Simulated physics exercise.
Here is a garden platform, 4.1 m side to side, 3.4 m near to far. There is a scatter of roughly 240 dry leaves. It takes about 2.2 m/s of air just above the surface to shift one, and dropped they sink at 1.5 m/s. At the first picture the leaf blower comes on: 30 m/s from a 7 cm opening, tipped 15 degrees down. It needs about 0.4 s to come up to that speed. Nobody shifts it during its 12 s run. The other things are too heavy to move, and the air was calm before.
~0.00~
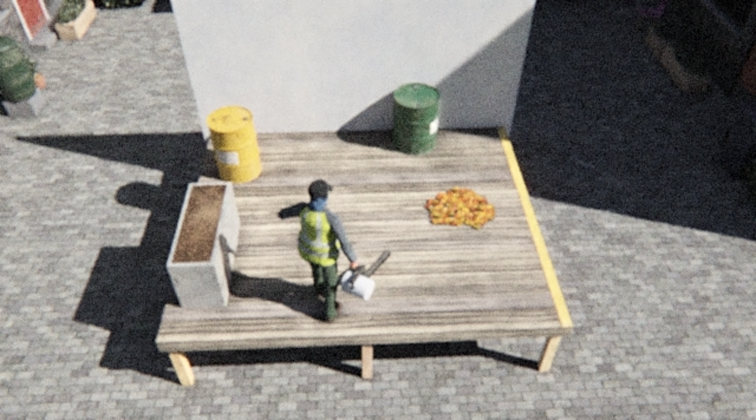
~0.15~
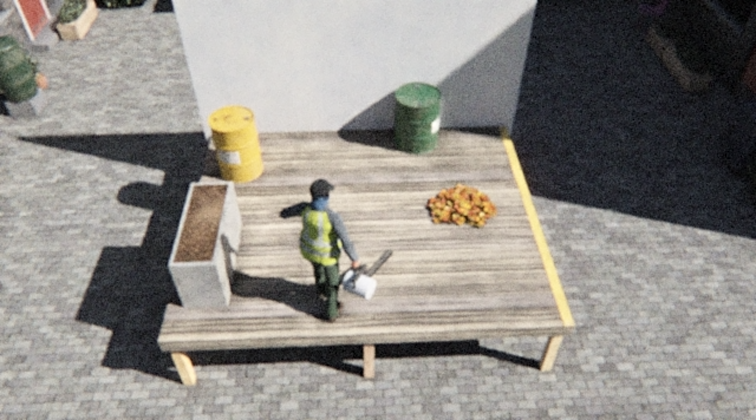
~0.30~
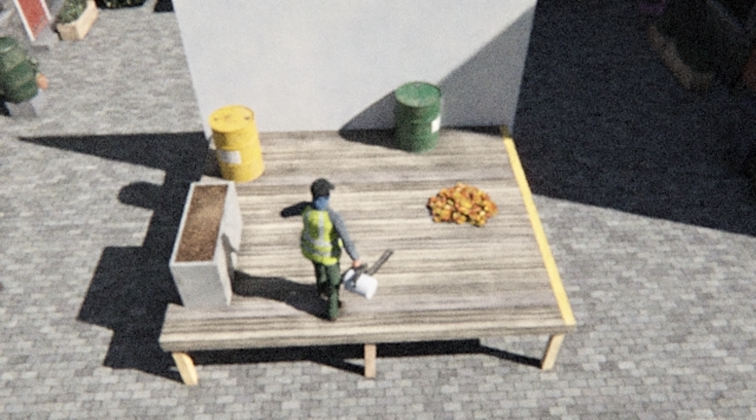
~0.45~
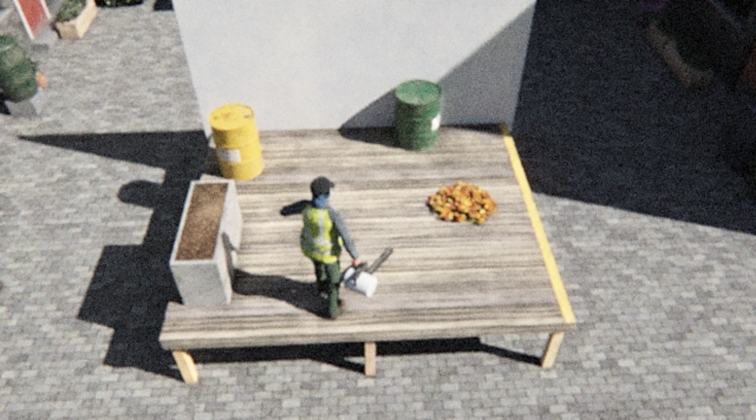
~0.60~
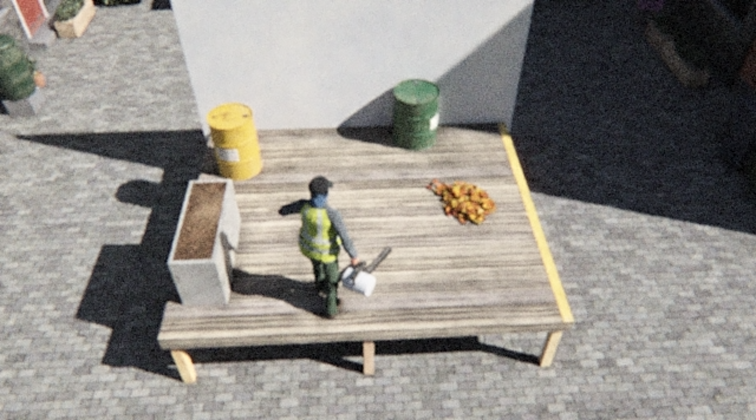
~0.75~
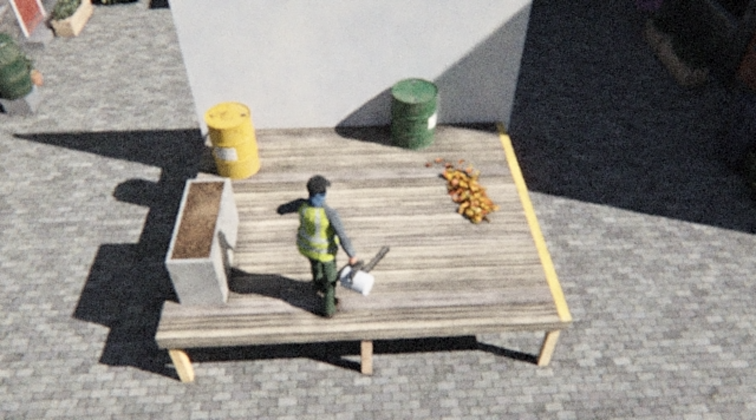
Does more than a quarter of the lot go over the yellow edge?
Answer: Yes.
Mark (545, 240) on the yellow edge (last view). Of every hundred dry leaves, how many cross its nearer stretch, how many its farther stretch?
About 0 % nearer and 90 % farther.
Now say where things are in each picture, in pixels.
In the first frame, the middle of the dry leaves is near (461, 207), none has stirred yet and the mouth of the leaf blower is at (388, 253).
In the second frame, the middle of the dry leaves is near (463, 205), none has stirred yet and the yellow edge is centred on (534, 209).
In the third frame, the middle of the dry leaves is near (463, 204), none has stirred yet, the top of a barrel is at (419, 93) and the top of a barrel is at (232, 118).
In the fourth frame, the middle of the dry leaves is near (463, 202) and none has stirred yet.
In the fifth frame, the middle of the dry leaves is near (462, 201), the farthest in sight from the leaf blower is at (470, 186) and about 20 % have left their places.
In the sixth frame, the middle of the dry leaves is near (468, 195), the farthest in sight from the leaf blower is at (440, 161) and about 50 % have left their places.
After 2.4 s, 38 % are on the move or not yet settled, 72 % are over the yellow edge; the middle of those still in play is near (504, 195).
After 3.8 s, 21 % are on the move or not yet settled, 78 % are over the yellow edge; the middle of those still in play is near (509, 202).
After 6.6 s, 14 % are on the move or not yet settled, 82 % are over the yellow edge; the middle of those still in play is near (505, 200).
After 12.0 s, at the end, 85 % are over the yellow edge.
